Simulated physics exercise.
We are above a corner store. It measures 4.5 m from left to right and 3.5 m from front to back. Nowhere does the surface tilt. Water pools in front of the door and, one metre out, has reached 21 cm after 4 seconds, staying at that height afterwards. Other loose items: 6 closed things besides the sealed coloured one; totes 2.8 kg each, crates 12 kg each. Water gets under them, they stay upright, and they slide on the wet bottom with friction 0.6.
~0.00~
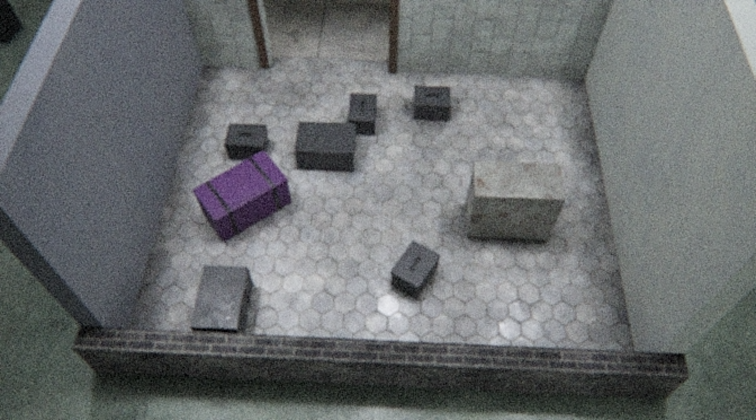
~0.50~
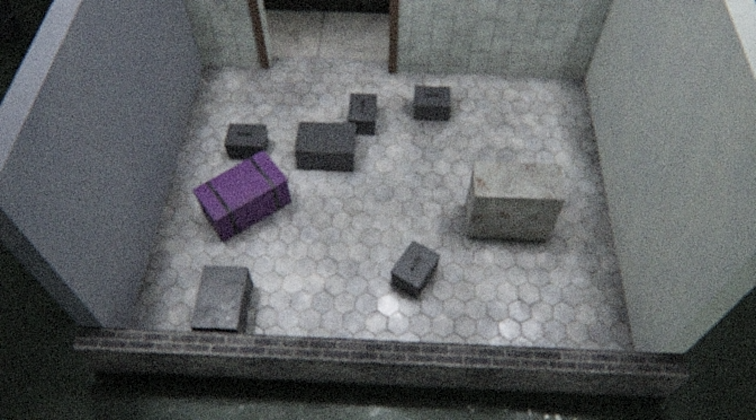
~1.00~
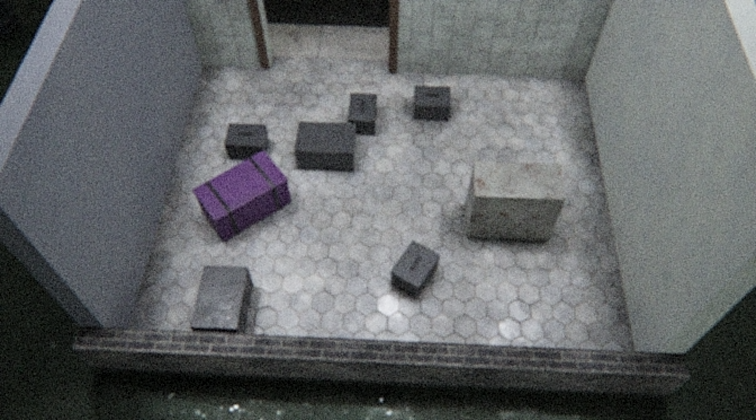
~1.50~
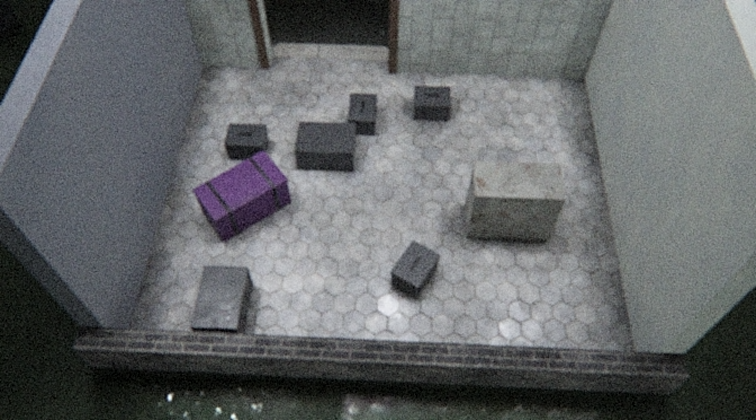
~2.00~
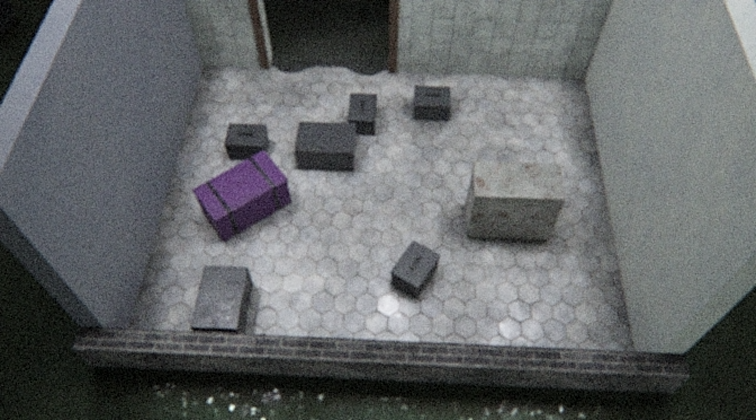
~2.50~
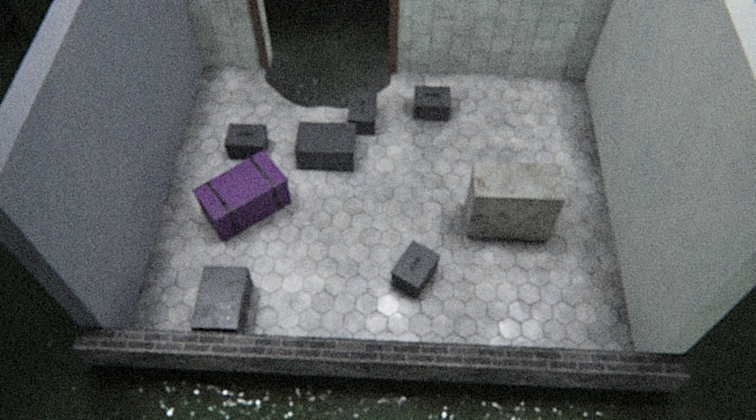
The clip opens on a high view of a walled room with a tiled floor, where a purple trunk sits among grey boxes and a pale block. Dark water spreads outside, fills the doorway at the back, then edges onto the tiles just inside, while the trunk and boxes stay still.
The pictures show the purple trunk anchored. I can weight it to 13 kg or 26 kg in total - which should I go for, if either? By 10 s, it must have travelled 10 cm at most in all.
Neither will work.
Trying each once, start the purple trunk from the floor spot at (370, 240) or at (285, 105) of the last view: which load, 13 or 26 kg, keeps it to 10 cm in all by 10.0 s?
First try none suffices, second try none suffices.
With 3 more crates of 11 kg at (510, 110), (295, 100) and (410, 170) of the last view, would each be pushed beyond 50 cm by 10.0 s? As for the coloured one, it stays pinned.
Order as asked: Stays within / goes beyond / goes beyond.
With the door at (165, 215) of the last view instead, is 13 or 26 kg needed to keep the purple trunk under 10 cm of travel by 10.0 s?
If so, then both options fall short.
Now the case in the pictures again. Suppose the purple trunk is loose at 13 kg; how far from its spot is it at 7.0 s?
About 80 cm.
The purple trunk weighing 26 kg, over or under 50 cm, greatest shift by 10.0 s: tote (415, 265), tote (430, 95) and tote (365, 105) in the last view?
Exceeded, Not exceeded, Exceeded, in that order.
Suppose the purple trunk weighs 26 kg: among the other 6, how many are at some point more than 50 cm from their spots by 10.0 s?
I make that 5.
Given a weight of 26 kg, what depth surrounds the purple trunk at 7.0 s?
Depth: Approx. 7 cm.
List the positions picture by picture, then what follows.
The first frame shows the purple trunk at (240, 184), on the bottom; water covers 0.0 m2; 0 of 7 have shifted.
The second frame shows the purple trunk at (240, 184) rests on the ground; 0.0 m2 under water; 0 of 7 have shifted.
The third frame shows the purple trunk at (240, 184) rests on the ground; 0.0 m2 under water; 0 of 7 have shifted.
The fourth frame shows the purple trunk at (240, 184) rests on the ground; 0.0 m2 under water; 0 of 7 have shifted.
The fifth frame shows the purple trunk at (240, 184), on the bottom; water covers 0.0 m2; 0 of 7 have shifted.
The sixth frame shows the purple trunk at (240, 184), on the bottom; 0.6 m2 under water; 0 of 7 have shifted.
After 3.5 s the purple trunk would be 0 cm from its start with 13 kg and 0 cm from its start with 26 kg; 0 cm of water round it then.
After 4.5 s the purple trunk would be 7 cm from its start with 13 kg and 0 cm from its start with 26 kg; 5 cm of water round it then.
After 7.0 s the purple trunk would be 70 cm from its start with 13 kg and 66 cm from its start with 26 kg; 7 cm of water round it then.
After 10.0 s the purple trunk would be 41 cm from its start with 13 kg and 110 cm from its start with 26 kg; 14 cm of water round it then.
